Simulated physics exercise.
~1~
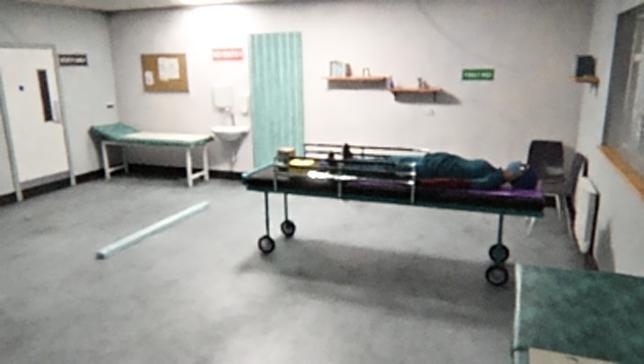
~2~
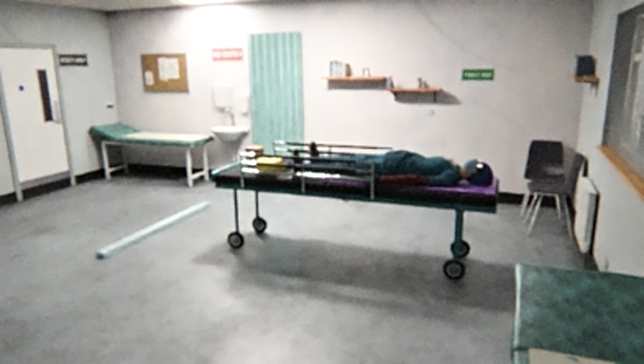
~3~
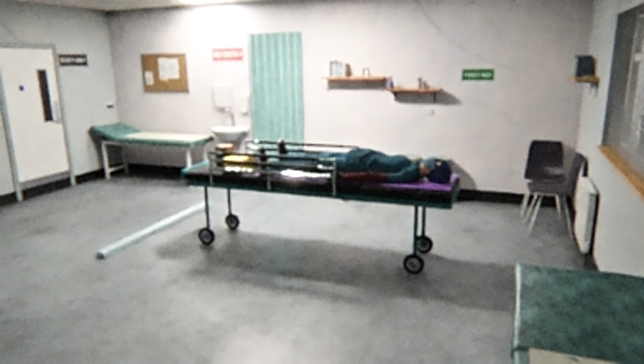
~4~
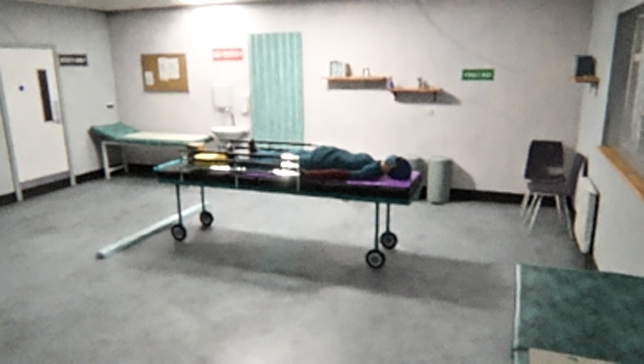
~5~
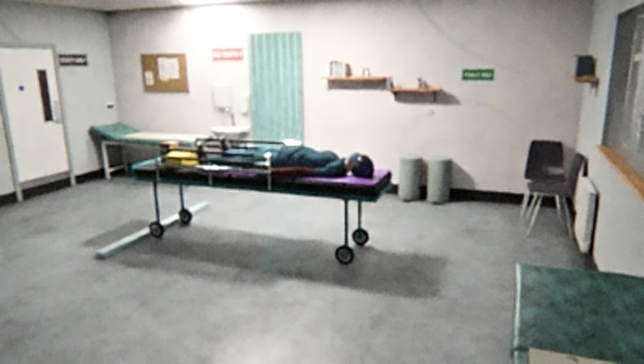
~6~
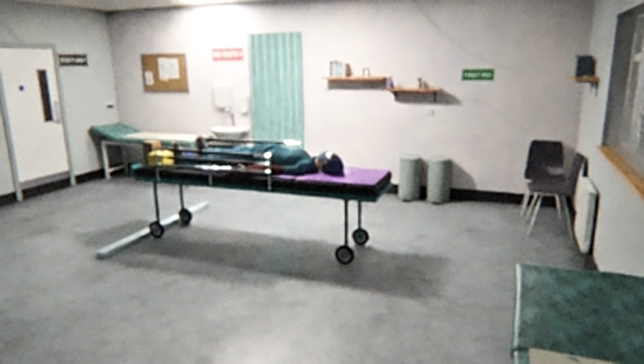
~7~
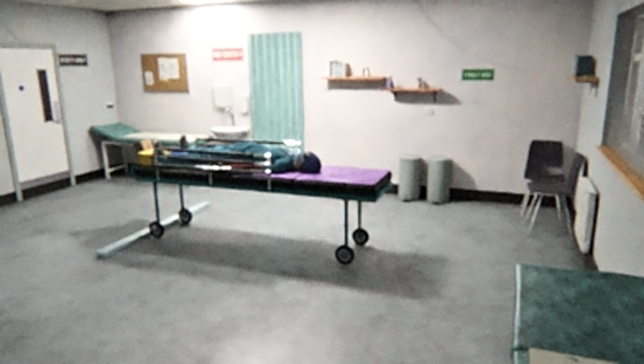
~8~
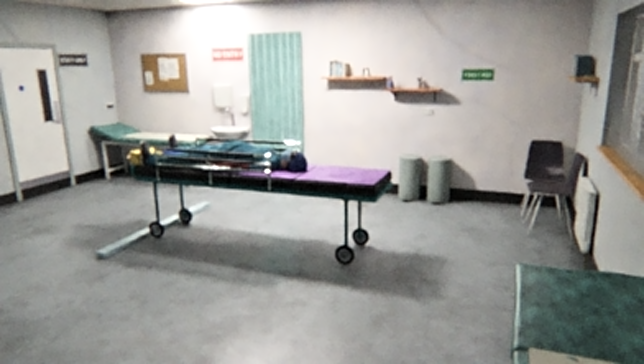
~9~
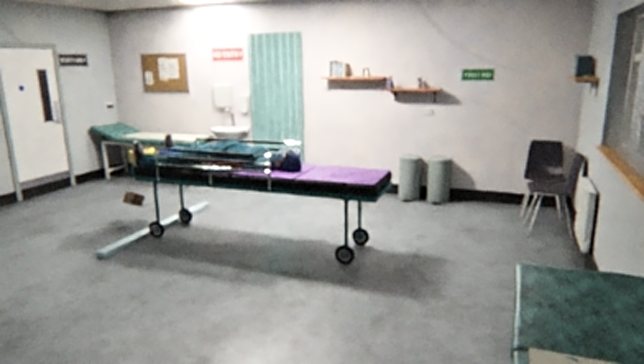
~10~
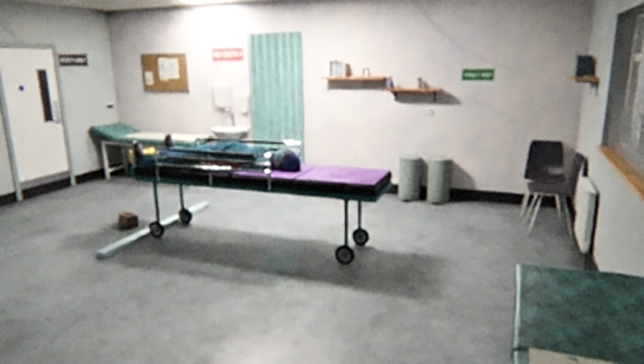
The footage shows a person lying on a wheeled trolley that rolls left across a clinic-like room and halts beside a low bar on the floor. The person and a yellow case slide on toward the left end, and a small brown object tips off and lands on the floor.
